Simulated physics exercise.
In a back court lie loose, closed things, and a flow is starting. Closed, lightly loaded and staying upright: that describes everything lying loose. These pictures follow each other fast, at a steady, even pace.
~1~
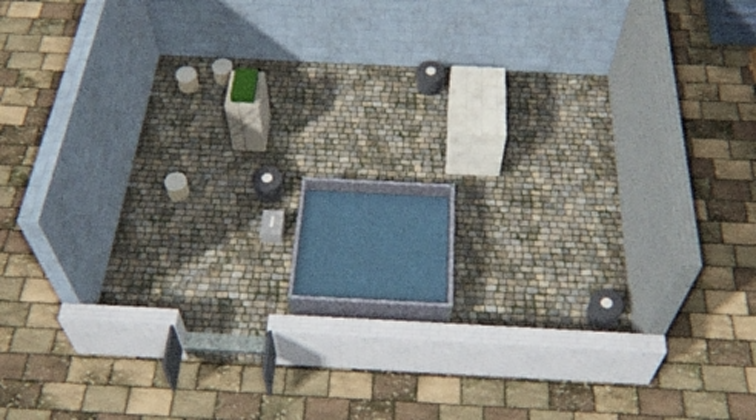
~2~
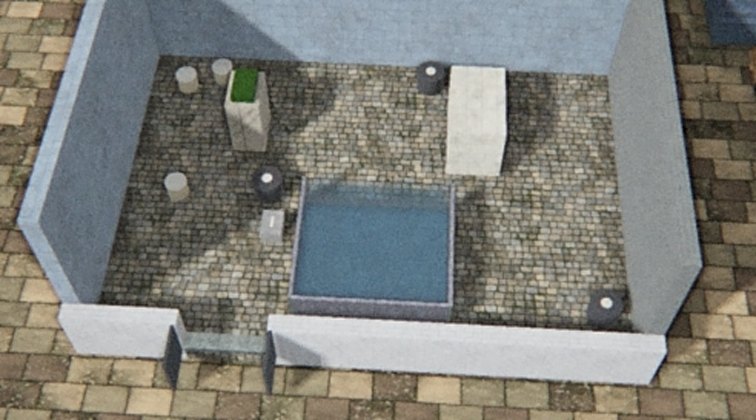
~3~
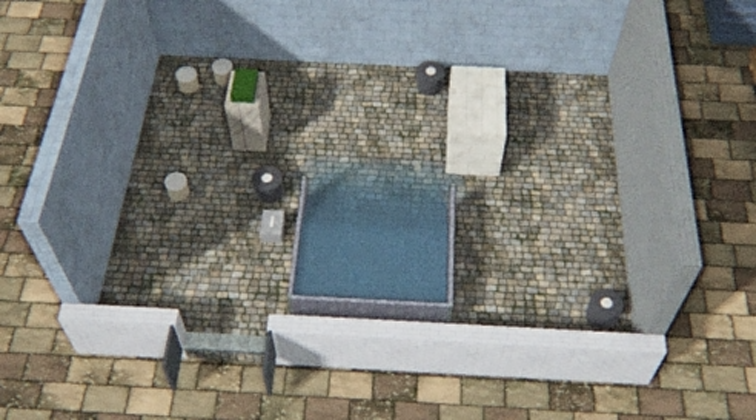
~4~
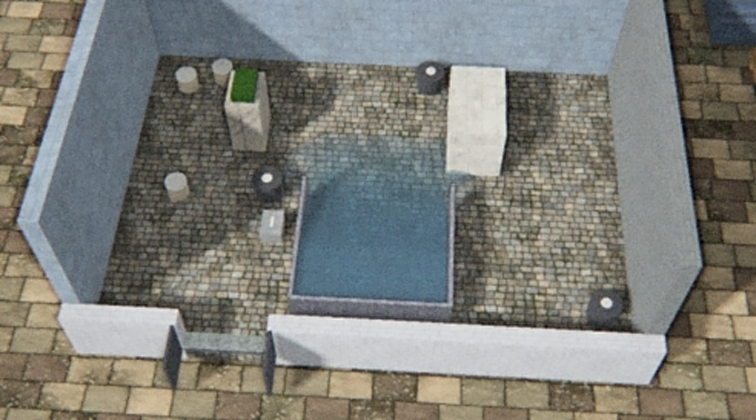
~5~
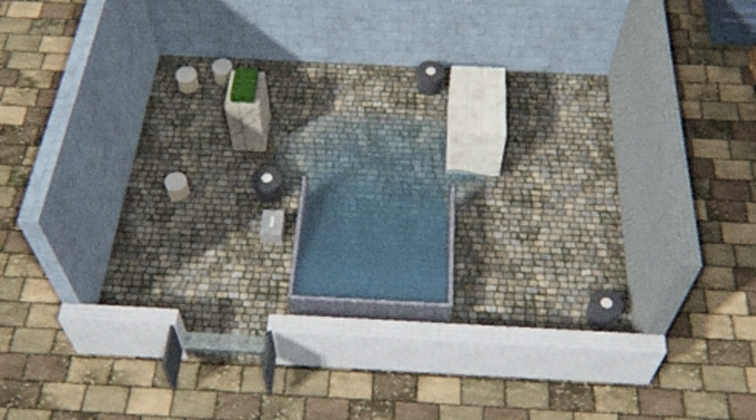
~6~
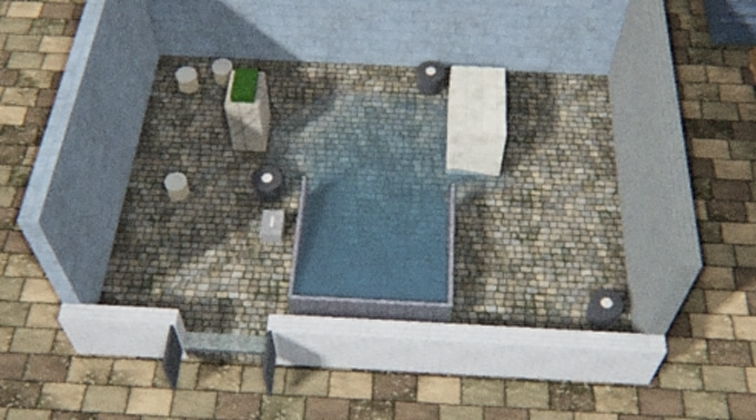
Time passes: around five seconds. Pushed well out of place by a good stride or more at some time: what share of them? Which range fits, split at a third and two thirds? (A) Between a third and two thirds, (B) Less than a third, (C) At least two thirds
Between a third and two thirds.
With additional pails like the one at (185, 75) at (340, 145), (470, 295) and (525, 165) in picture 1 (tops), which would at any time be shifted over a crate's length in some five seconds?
In sequence: Pushed clear, doesn't go far, doesn't go far.
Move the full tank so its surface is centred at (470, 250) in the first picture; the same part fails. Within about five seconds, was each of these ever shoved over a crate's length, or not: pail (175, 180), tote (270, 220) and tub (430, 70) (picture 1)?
Well, the first one didn't get far, the second didn't get far, and the third got driven a long way.
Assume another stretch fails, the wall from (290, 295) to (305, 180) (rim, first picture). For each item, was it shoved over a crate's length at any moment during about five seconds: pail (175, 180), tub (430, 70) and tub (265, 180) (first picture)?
Well, in order they come out as beyond that mark, under that mark and beyond that mark.
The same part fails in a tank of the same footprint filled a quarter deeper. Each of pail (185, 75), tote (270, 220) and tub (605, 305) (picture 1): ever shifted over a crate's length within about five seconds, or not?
Note, in sequence: Past that mark / within that / within that.
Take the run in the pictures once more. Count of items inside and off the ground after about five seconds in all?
Tally at that point: 0.
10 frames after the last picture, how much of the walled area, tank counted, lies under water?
My estimate is about 50 per cent.
A moment on, 0 of 7 are well off their spots; 0 afloat.
Next, 1 of 7 are well off their spots; 0 afloat.
Later, 3 of 7 are well off their spots; 1 afloat.
In the end, 3 of 7 are well off their spots, and 3 have been at some point; 0 afloat.
